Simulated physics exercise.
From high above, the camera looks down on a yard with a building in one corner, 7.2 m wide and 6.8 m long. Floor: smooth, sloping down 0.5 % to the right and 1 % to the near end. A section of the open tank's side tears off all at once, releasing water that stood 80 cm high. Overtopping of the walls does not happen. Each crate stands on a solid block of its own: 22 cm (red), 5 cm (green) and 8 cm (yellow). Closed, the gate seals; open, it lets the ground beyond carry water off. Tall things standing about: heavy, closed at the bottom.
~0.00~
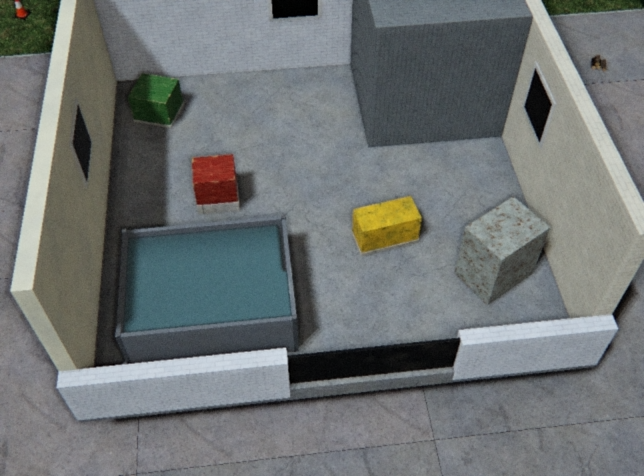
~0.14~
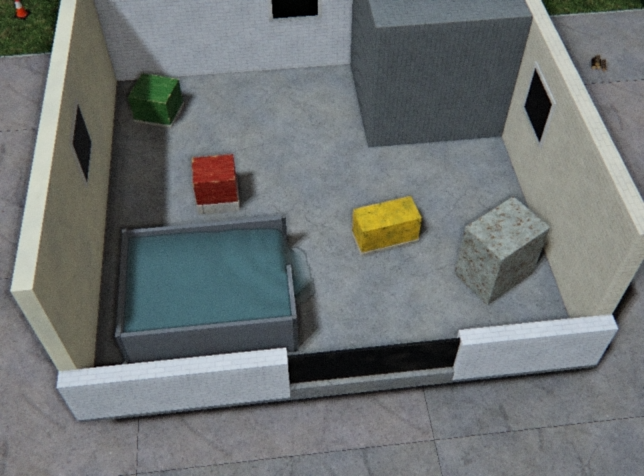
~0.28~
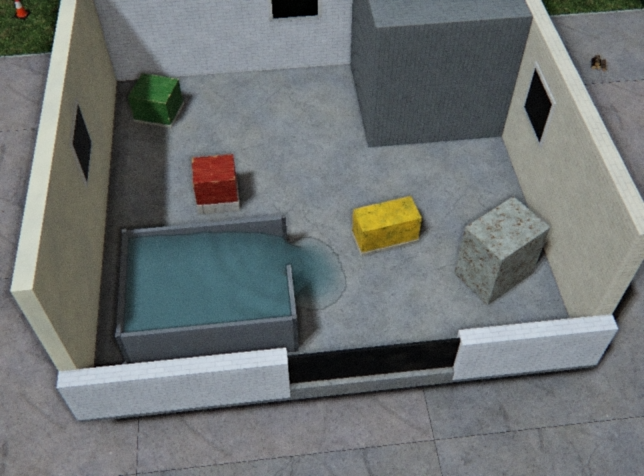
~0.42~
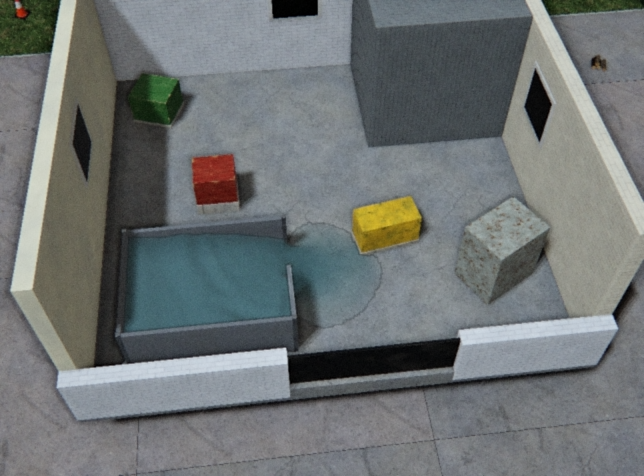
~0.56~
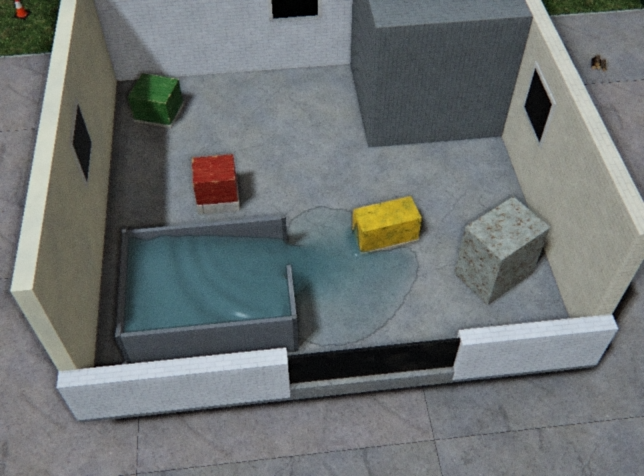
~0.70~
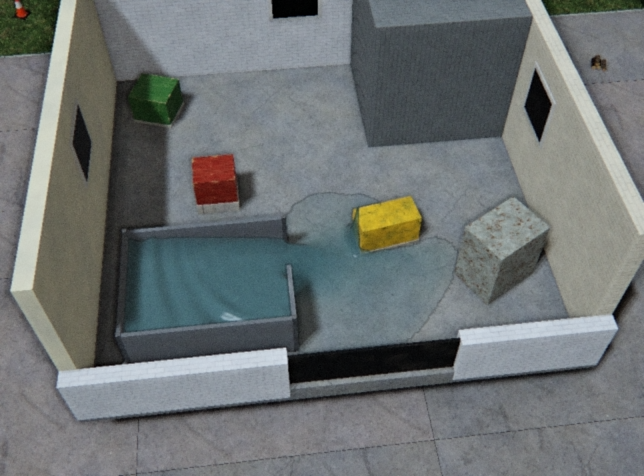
At first, still blue-green water fills an open tank in a walled yard with green, red and yellow crates and a speckled stone block. Then water pours through a gap in the tank's right side, fanning across the grey floor, reaching the yellow crate and spreading around it toward the stone block.
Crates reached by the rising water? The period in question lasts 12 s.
Red crate not reached, green crate reached, yellow crate reached.
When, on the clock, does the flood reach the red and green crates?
Red: 6.5 s; green: 4.5 s.
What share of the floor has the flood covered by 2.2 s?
I'd say around 45 % is wet.
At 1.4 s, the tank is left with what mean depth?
About 58 centimetres on average.
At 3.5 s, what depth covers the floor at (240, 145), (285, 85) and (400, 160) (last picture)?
Spot one 0 cm, spot two 5 cm, spot three 4 cm.
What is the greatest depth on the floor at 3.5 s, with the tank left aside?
It tops out at some 32 cm.
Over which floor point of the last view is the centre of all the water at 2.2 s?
Close to (306, 281) in the last picture.
After 1.4 s water covers 30 % of the floor and is deepest (50 cm) near (348, 247); red plinth not reached, green plinth not reached, yellow plinth reached.
After 2.2 s water covers 45 % of the floor and is deepest (46 cm) near (572, 344); red plinth not reached, green plinth not reached, yellow plinth reached.
After 3.5 s water covers 55 % of the floor and is deepest (32 cm) near (549, 347); red plinth not reached, green plinth not reached, yellow plinth reached.
After 7.0 s water covers 85 % of the floor and is deepest (21 cm) near (572, 344); red plinth reached, green plinth reached, yellow plinth reached.
After 12.0 s water covers 100 % of the floor and is deepest (17 cm) near (97, 339); highest at the red plinth 14 cm, highest at the green plinth 11 cm, highest at the yellow plinth 56 cm.
